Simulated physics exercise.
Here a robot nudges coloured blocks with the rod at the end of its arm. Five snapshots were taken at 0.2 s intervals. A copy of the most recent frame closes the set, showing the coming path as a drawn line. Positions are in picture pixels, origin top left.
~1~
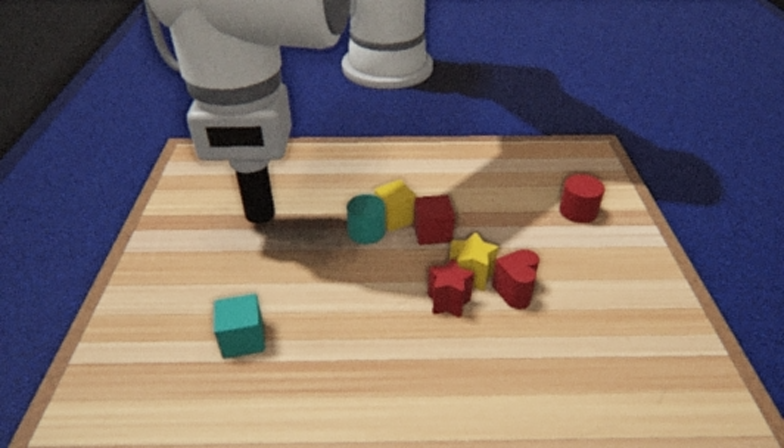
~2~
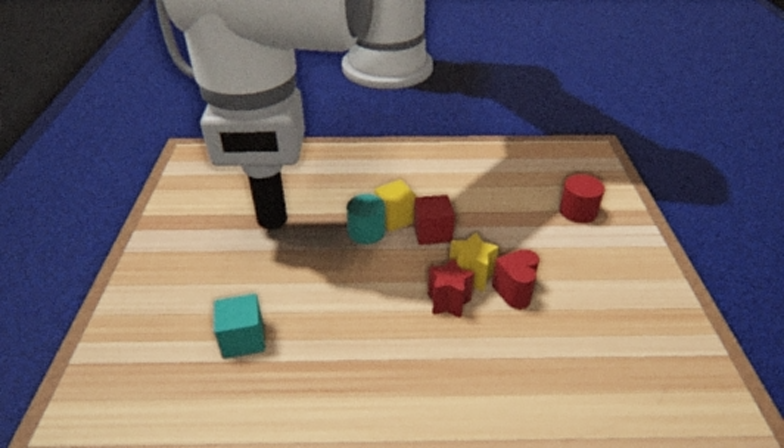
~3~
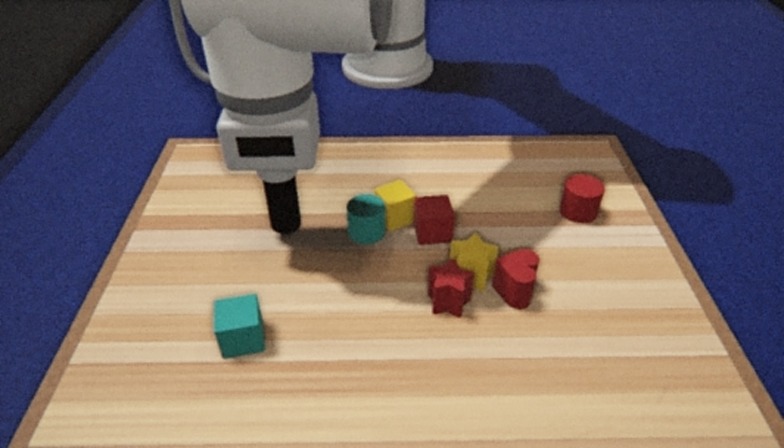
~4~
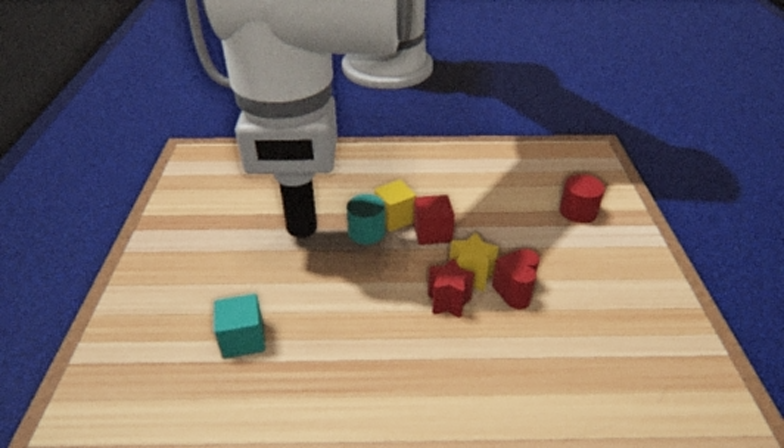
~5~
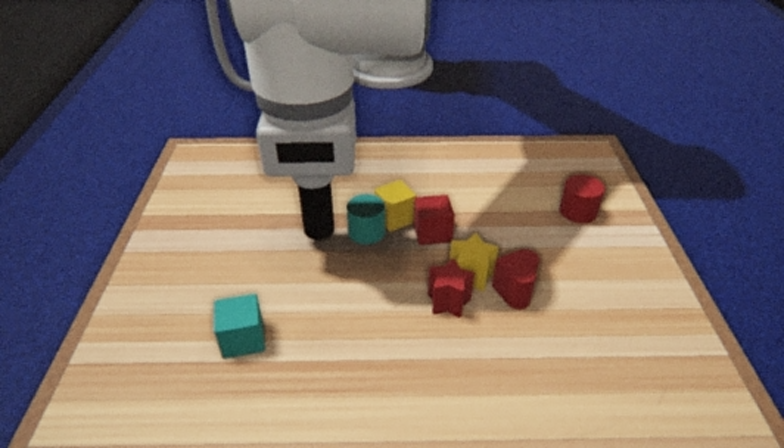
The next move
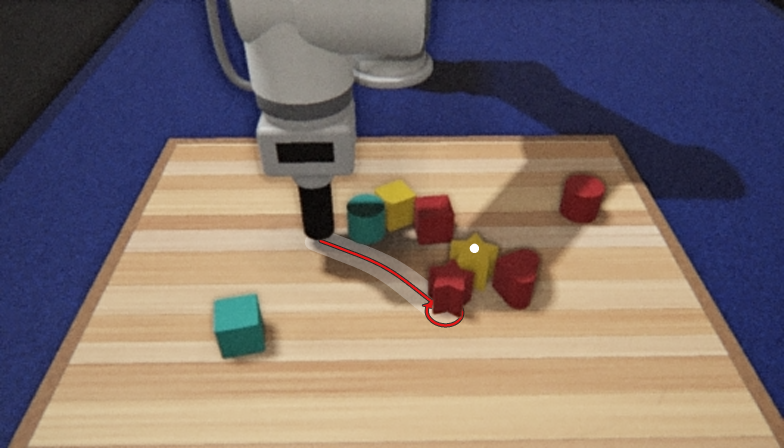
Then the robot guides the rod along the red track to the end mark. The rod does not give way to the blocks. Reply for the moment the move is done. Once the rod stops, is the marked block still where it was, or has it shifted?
The block you're asking about stays where it is.
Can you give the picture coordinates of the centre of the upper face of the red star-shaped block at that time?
The red star-shaped block ends near (486, 287).
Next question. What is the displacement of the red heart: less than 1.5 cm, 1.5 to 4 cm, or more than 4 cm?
Its final spot will lie within 1.5 cm of the current one.
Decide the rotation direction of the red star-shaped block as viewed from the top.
The block spins anticlockwise.
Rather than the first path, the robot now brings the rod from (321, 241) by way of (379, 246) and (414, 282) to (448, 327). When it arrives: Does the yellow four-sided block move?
Yes, that is what happens.
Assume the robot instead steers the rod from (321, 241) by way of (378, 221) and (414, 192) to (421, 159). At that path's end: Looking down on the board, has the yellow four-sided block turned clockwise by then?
Short answer: No.
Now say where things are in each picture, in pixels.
The first frame shows rod tip (260, 215); block tops, red star-shaped block (451, 274); yellow star-shaped block (474, 248); red heart (521, 264).
The second frame shows rod (272, 220); blocks unchanged.
The third frame shows rod (286, 224); blocks unchanged.
The fourth frame shows rod (302, 228); blocks unchanged.
The fifth frame shows rod (319, 230); red star-shaped block (451, 274); yellow star-shaped block (474, 248); red heart (521, 264).
Path on the board, from (321, 241) over (364, 258) and (405, 281) to (444, 312); the dot is on the yellow star-shaped block.
What follows on the original path. One third of the way, rod (364, 247); nothing pushed yet.
Two thirds of the way, rod (405, 270); nothing pushed yet.
At the end, rod (445, 301); red star-shaped block (486, 287), turned 50° anticlockwise; yellow star-shaped block in place; red heart in place.
